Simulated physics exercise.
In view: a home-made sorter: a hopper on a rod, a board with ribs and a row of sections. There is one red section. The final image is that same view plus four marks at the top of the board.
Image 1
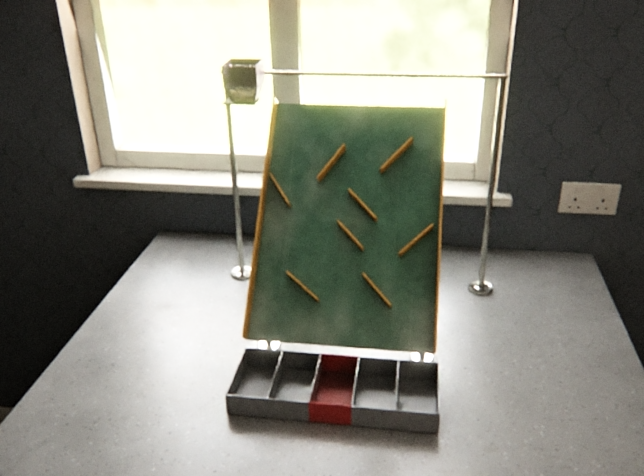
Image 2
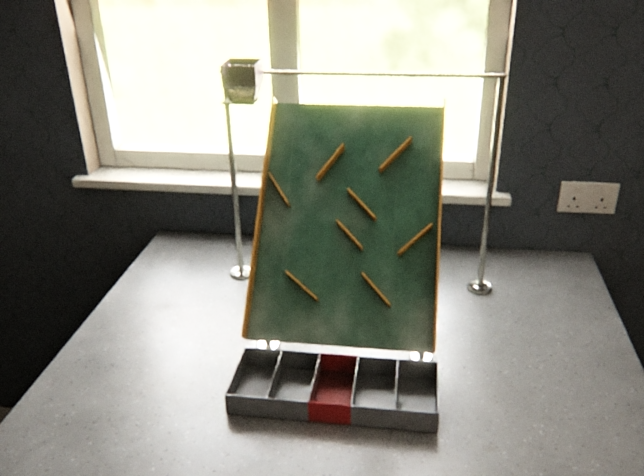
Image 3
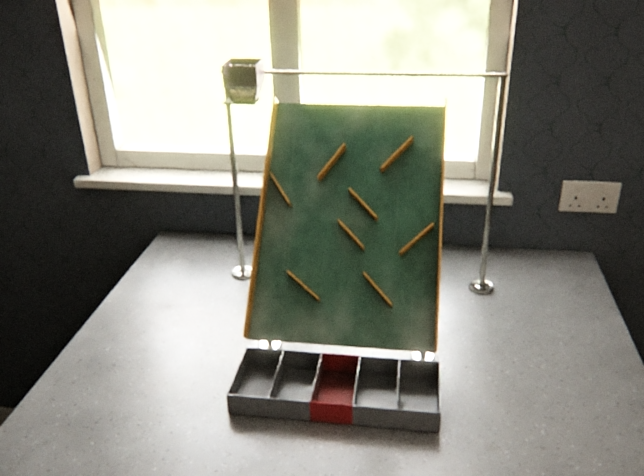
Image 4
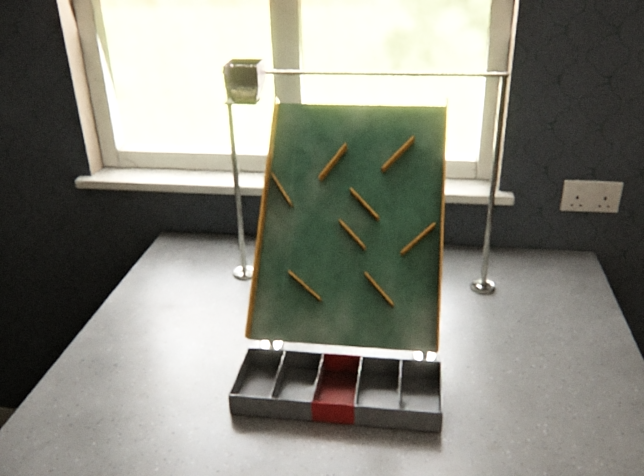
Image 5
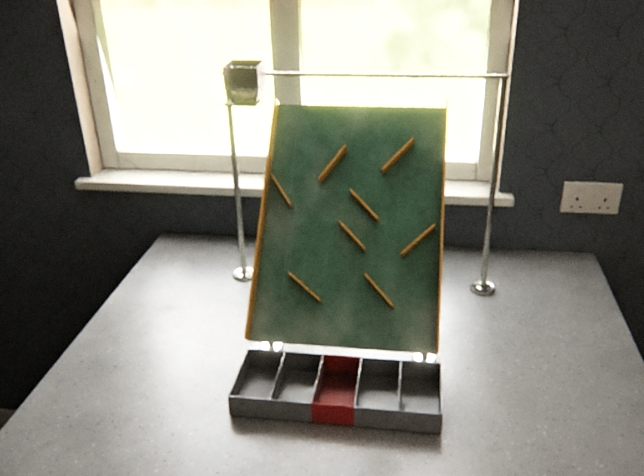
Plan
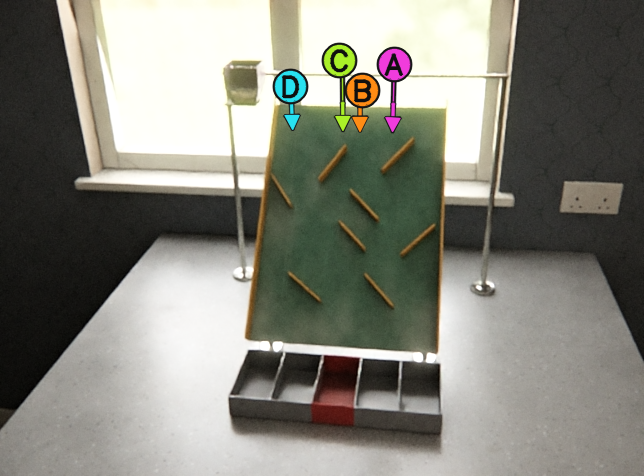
Nothing clearly moves as a green ribbed board stands above a row of sections, one red.
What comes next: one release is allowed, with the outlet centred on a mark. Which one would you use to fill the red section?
D.
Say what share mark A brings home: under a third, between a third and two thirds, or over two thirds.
It is under a third.
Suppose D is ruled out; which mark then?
That would be C.
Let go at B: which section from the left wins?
The fifth.
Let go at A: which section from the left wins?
The fifth from the left.
On the marked copy, mark A meets the board at (392, 126); mark B meets the board at (359, 126); mark C meets the board at (342, 125); mark D meets the board at (292, 124).
For mark A, about a tenth in the red section, almost all in other sections.
For mark B, about a tenth in the red section, the larger part in other sections, just a few held on the board.
For mark C, roughly a quarter in the red section, the larger part in other sections, just a few outside the box.
For mark D, roughly a third in the red section, roughly half in other sections, about a tenth held on the board.
